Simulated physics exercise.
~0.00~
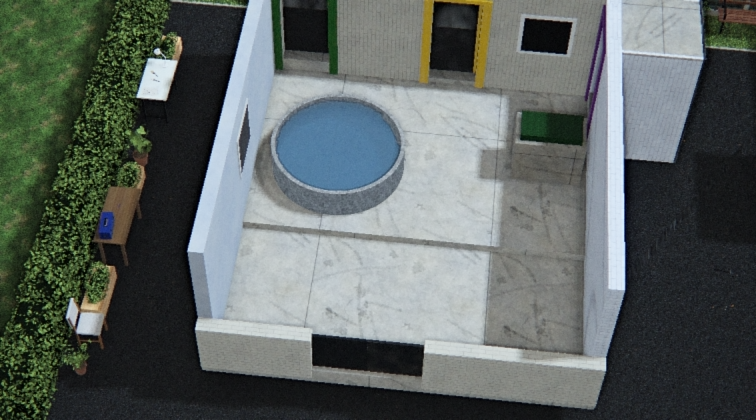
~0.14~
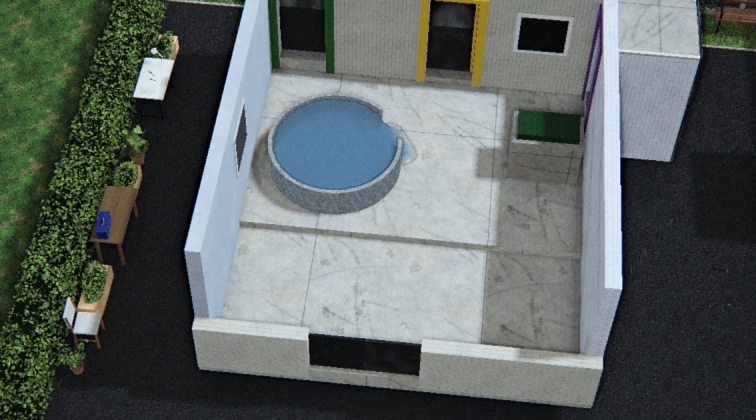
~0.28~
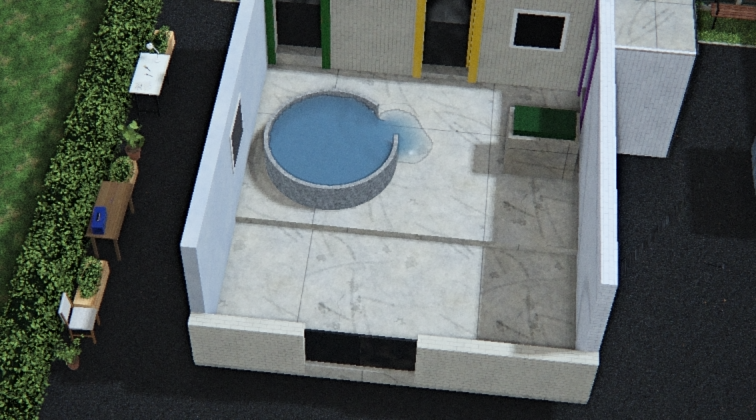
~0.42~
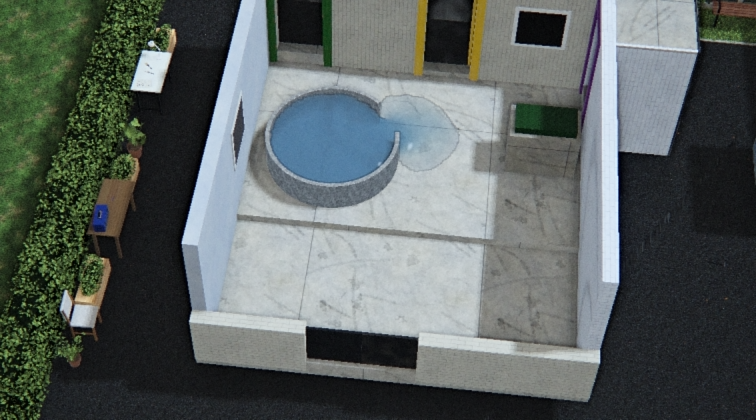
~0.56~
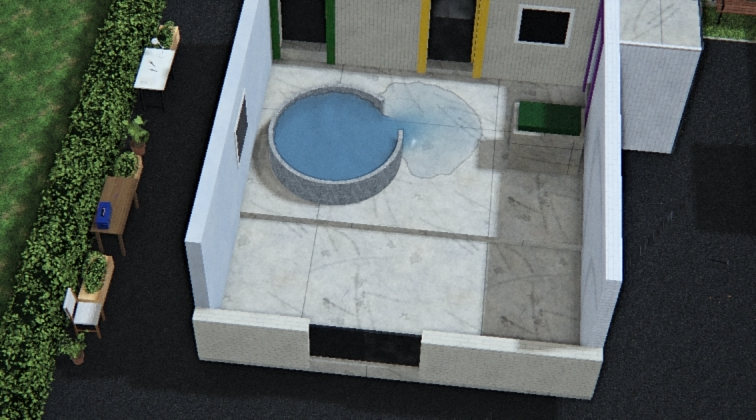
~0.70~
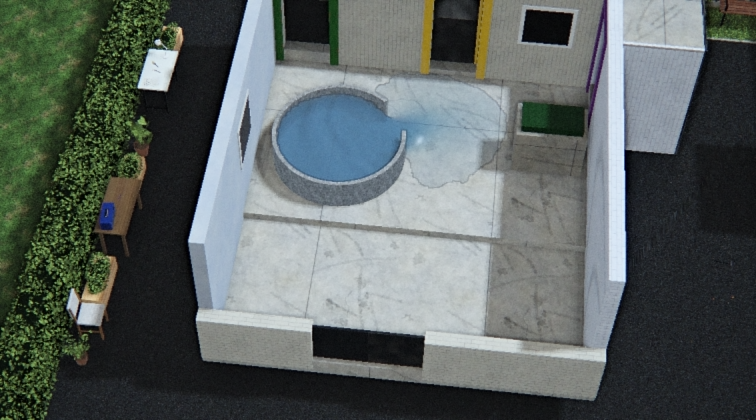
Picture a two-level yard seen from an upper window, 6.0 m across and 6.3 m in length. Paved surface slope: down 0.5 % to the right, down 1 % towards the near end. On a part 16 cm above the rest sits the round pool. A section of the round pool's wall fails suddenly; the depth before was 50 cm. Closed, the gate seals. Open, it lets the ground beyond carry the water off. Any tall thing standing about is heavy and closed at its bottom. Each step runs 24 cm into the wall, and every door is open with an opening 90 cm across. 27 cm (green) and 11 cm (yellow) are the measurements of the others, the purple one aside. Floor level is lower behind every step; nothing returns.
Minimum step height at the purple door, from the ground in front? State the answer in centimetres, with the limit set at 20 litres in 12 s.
I would say 24 cm.
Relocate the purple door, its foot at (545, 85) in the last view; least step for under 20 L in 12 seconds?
You'd want it roughly 18 cm high.
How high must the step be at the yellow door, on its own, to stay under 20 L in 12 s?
Yellow door, minimum about 14.0 cm.
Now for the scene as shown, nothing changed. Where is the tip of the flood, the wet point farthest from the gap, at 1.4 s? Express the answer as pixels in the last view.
Pixel: About (576, 93).
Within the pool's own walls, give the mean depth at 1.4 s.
Around 39 cm on average.
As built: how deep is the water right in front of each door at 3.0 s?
Lab note, cm: Green 0; yellow 15; purple 27.
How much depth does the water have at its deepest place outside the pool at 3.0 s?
I'd put it near 29 cm.
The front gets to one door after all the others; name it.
It would be the green one.
After 1.4 s water covers 20 % of the floor, deepest (28 cm) near (399, 133); it has not reached the purple door.
After 3.0 s water covers 35 % of the floor, deepest (29 cm) near (585, 144); 27 cm at the purple door, 7 litres in over its 26 cm step.
After 12.0 s water covers 90 % of the floor, deepest (12 cm) near (526, 138); 11 cm at the purple door, 11 litres in over its 26 cm step.
At the purple door as built, the water arrived by 1.5 s and peaked near 28 cm at 2.8 s.
Run again over the same 12 s with other heights there, 35 litres in over 21.5 cm, 3 litres over 29.5 cm. The limit of 20 litres is kept from about 24 cm up.
